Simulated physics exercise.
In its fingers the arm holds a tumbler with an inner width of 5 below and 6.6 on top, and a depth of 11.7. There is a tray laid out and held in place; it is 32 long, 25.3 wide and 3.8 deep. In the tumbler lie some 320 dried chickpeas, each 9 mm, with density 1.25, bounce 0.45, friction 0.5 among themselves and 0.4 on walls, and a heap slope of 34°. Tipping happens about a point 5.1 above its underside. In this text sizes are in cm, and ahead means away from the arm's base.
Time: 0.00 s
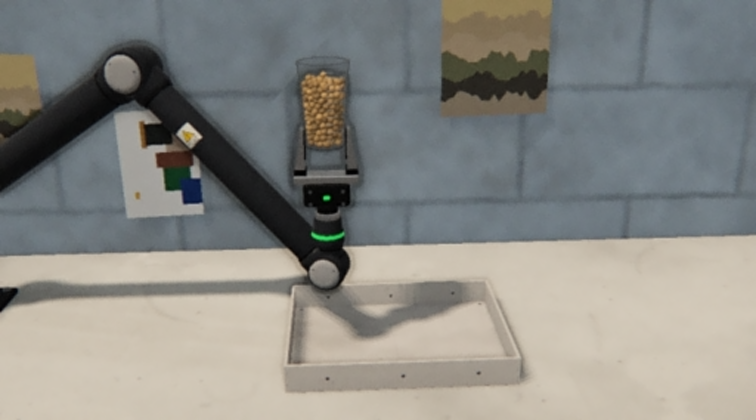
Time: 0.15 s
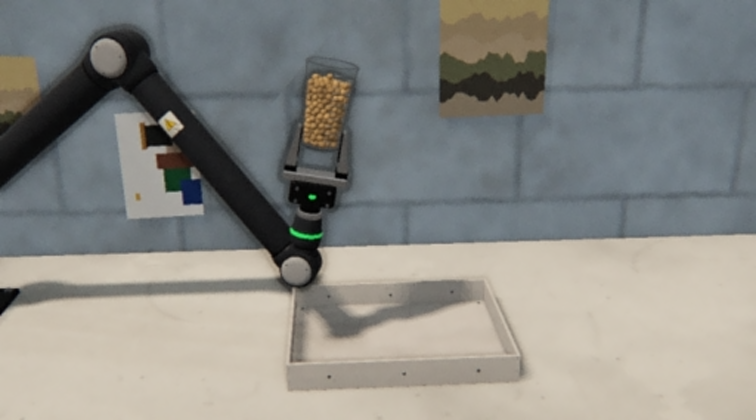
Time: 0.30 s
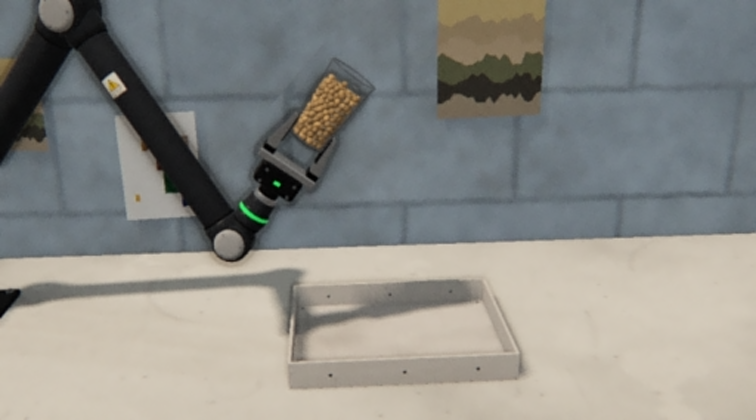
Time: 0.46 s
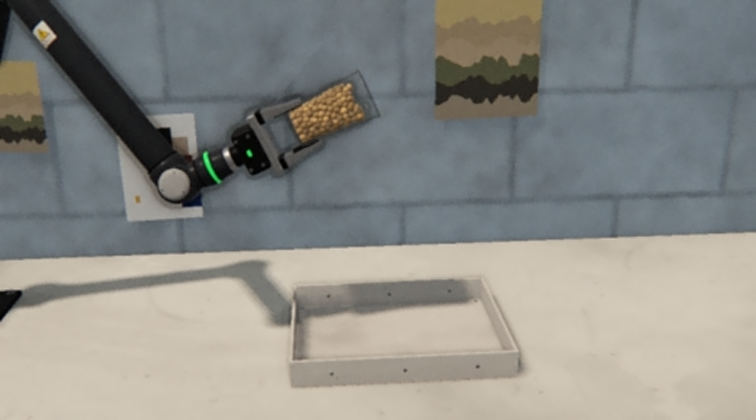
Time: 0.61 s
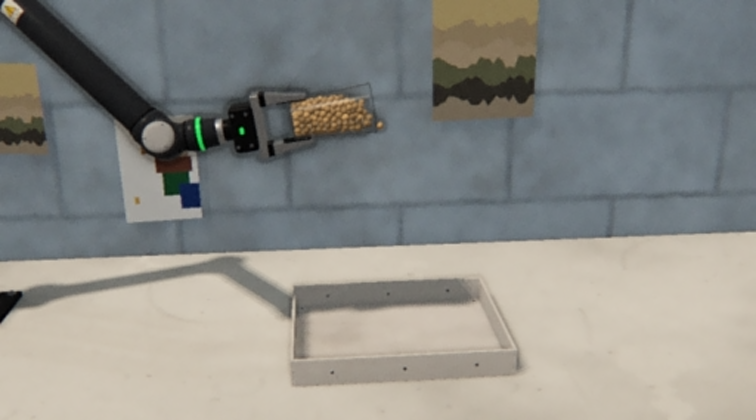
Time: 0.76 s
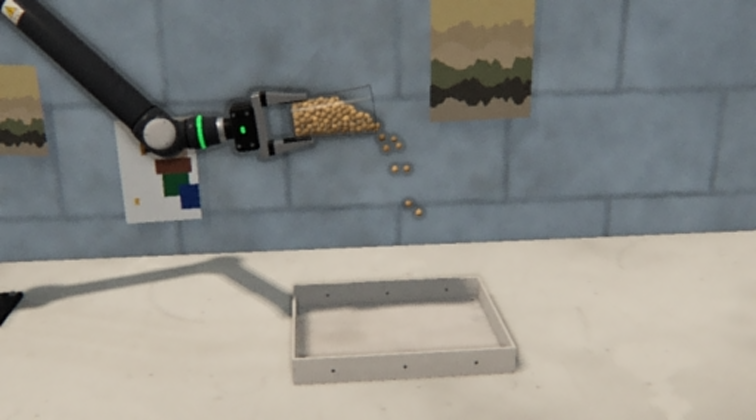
In the video, a black robotic arm holds a clear tumbler of dried chickpeas upright, then tilts it rightward until it is nearly horizontal, and a few chickpeas tumble out over the rim above a pale, shallow tray.
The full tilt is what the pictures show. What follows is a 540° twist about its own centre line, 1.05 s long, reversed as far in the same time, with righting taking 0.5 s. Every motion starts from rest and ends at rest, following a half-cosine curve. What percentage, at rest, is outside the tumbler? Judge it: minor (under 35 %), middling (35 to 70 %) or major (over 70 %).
Judged middling.
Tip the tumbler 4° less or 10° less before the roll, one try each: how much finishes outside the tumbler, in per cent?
Roughly 40 % on the first try and 20 % on the second.
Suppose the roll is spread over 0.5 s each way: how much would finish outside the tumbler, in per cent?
Then: Approx. 30 %.
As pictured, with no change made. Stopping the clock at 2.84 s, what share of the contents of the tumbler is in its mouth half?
Mouth-half share: Approx. 40 in a hundred.
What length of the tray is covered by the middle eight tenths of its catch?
Spread length: Approx. 18 cm.
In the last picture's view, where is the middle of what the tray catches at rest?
Roughly at pixel (437, 330).
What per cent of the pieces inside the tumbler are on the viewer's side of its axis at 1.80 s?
40 per cent.
After 1.80 s, tipped 84°, highest piece 38 above the table; 221 in the tumbler, 78 in the tray, 1 on the table or floor, 21 in flight or on a rim.
After 2.84 s, tipped 84°, highest piece 38 above the table; 160 in the tumbler, 151 in the tray, 2 on the table or floor, 8 in flight or on a rim.
After 3.56 s, upright, highest piece 38 above the table; 164 in the tray, 155 in the tumbler, 2 on the table or floor.
After 4.26 s, upright, highest piece 38 above the table; 164 in the tray, 155 in the tumbler, 2 on the table or floor.
In the end, 164 in the tray, 155 in the tumbler, 2 on the table or floor. That is 52 % outside the tumbler.
